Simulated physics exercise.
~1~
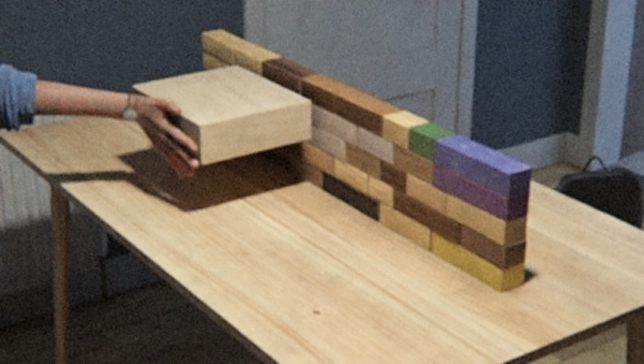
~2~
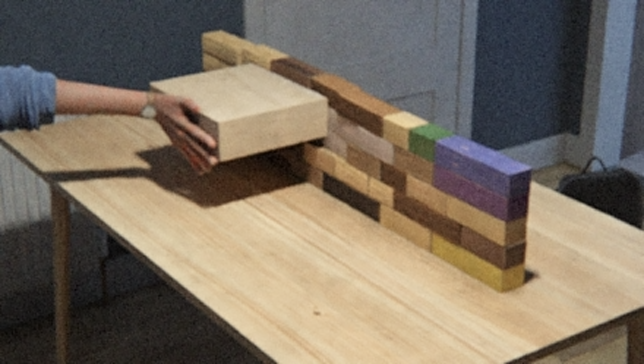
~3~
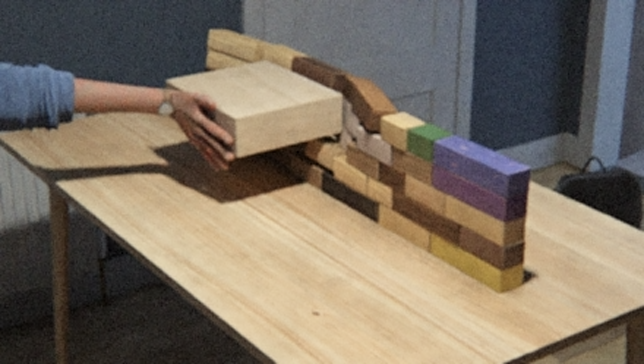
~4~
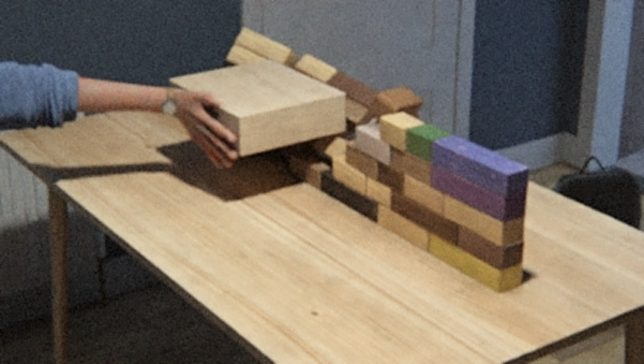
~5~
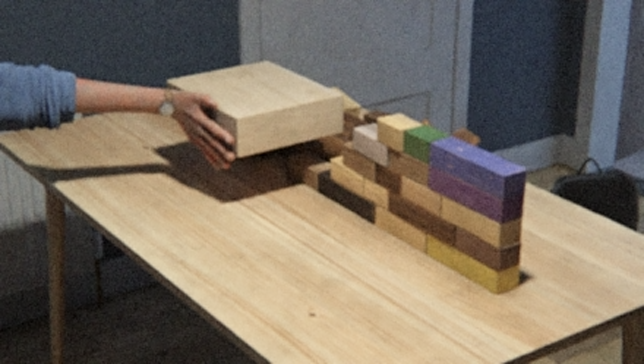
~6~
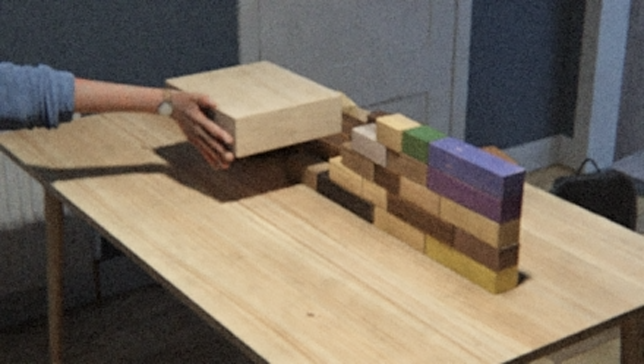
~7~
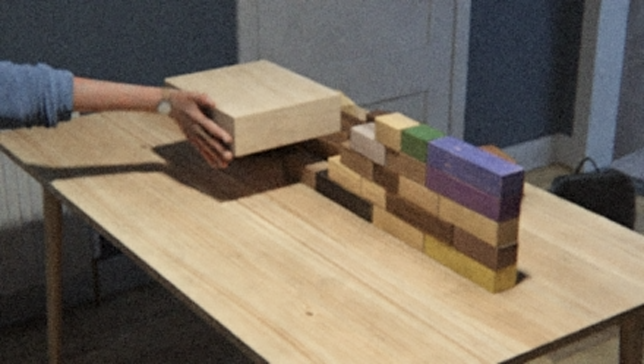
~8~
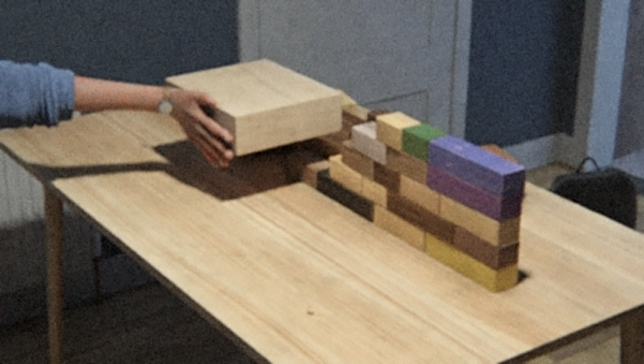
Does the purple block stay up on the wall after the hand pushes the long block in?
Yes, the purple block stays up at the near end of the wall, while the far part of the wall falls.
On a wooden table, a hand pushes a block into a wall, toppling its far end.
